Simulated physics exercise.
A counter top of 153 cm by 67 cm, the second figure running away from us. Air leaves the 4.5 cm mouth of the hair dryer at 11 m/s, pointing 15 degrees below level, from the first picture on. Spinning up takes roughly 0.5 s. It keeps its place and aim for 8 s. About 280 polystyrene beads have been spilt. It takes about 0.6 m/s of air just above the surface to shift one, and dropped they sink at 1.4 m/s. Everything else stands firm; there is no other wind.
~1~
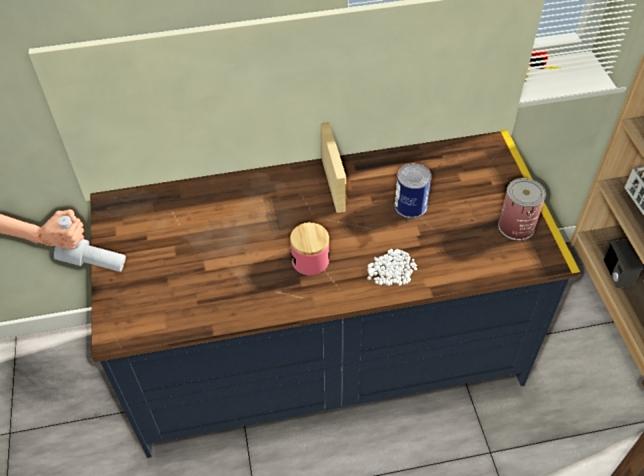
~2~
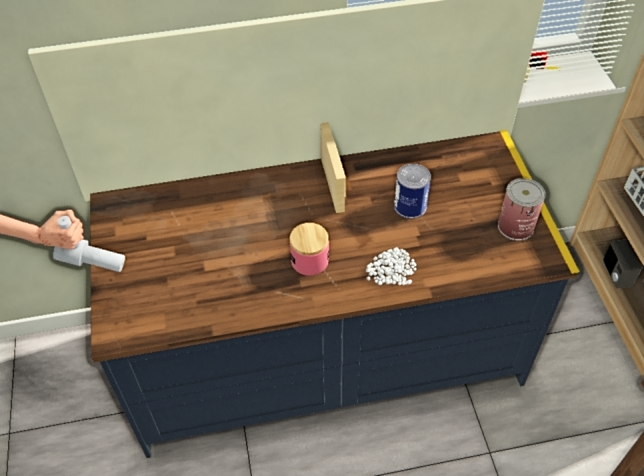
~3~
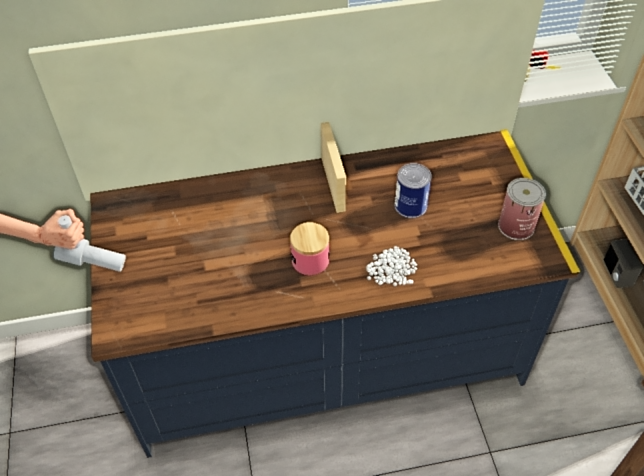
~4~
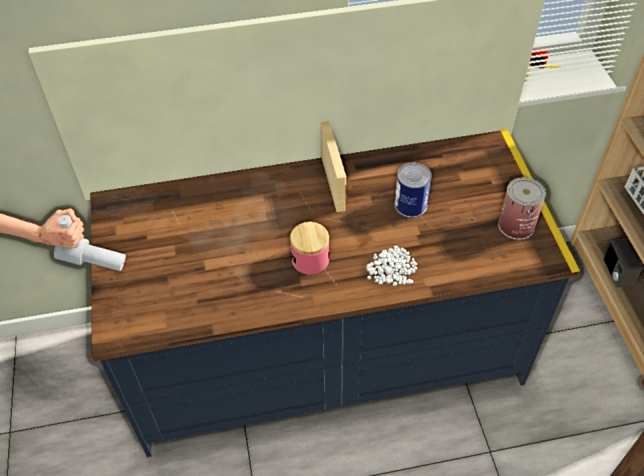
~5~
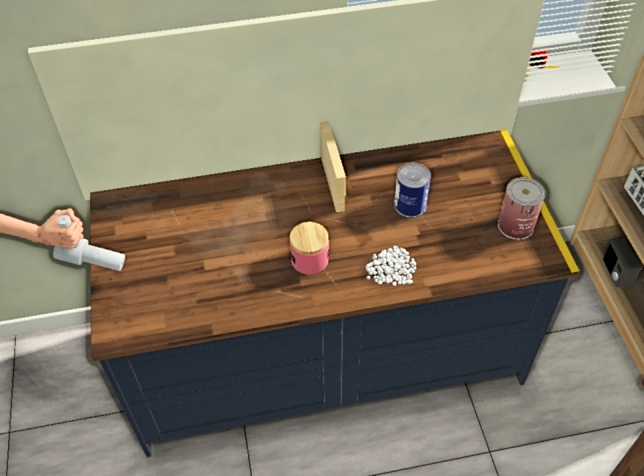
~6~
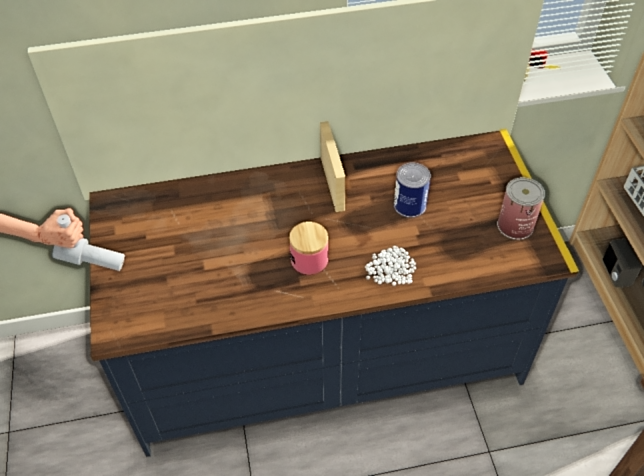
A hand holds a hair dryer toward cans and white beads, which lie still.
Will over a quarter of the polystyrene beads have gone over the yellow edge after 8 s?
More than a quarter over the yellow edge: Yes.
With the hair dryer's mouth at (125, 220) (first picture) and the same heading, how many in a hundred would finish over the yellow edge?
Then about 4 %.
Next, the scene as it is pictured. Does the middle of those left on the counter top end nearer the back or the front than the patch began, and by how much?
To the back, by about 25 cm.
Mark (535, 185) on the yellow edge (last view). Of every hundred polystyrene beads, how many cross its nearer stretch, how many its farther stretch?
Some 40 % nearer, 10 % farther.
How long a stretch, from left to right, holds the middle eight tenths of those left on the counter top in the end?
Roughly 20 cm.
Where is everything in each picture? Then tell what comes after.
The middle of the polystyrene beads is near (393, 267), none has stirred yet and the mouth of the hair dryer is at (123, 264), in the first frame.
The middle of the polystyrene beads is near (391, 266), none has stirred yet and the yellow edge is centred on (540, 195), in the second frame.
The middle of the polystyrene beads is near (391, 265), none has stirred yet, the top of a jar is at (310, 237) and the top of a tin is at (414, 175), in the third frame.
The middle of the polystyrene beads is near (391, 265) and none has stirred yet, in the fourth frame.
The middle of the polystyrene beads is near (391, 265) and none has stirred yet, in the fifth frame.
The middle of the polystyrene beads is near (390, 265) and none has stirred yet, in the sixth frame.
Then, 1.2 s after the last picture, 18 % are over the yellow edge; the middle of those still in play is near (482, 241); 32 % have settled or left.
Then, 2.1 s after the last picture, 36 % are over the yellow edge; the middle of those still in play is near (496, 222); 62 % have settled or left.
Then, 4.0 s after the last picture, 42 % are over the yellow edge; the middle of those still in play is near (496, 207); 70 % have settled or left.
Then, 7.6 s after the last picture, at the end, 52 % are over the yellow edge; the middle of those still in play is near (503, 194).
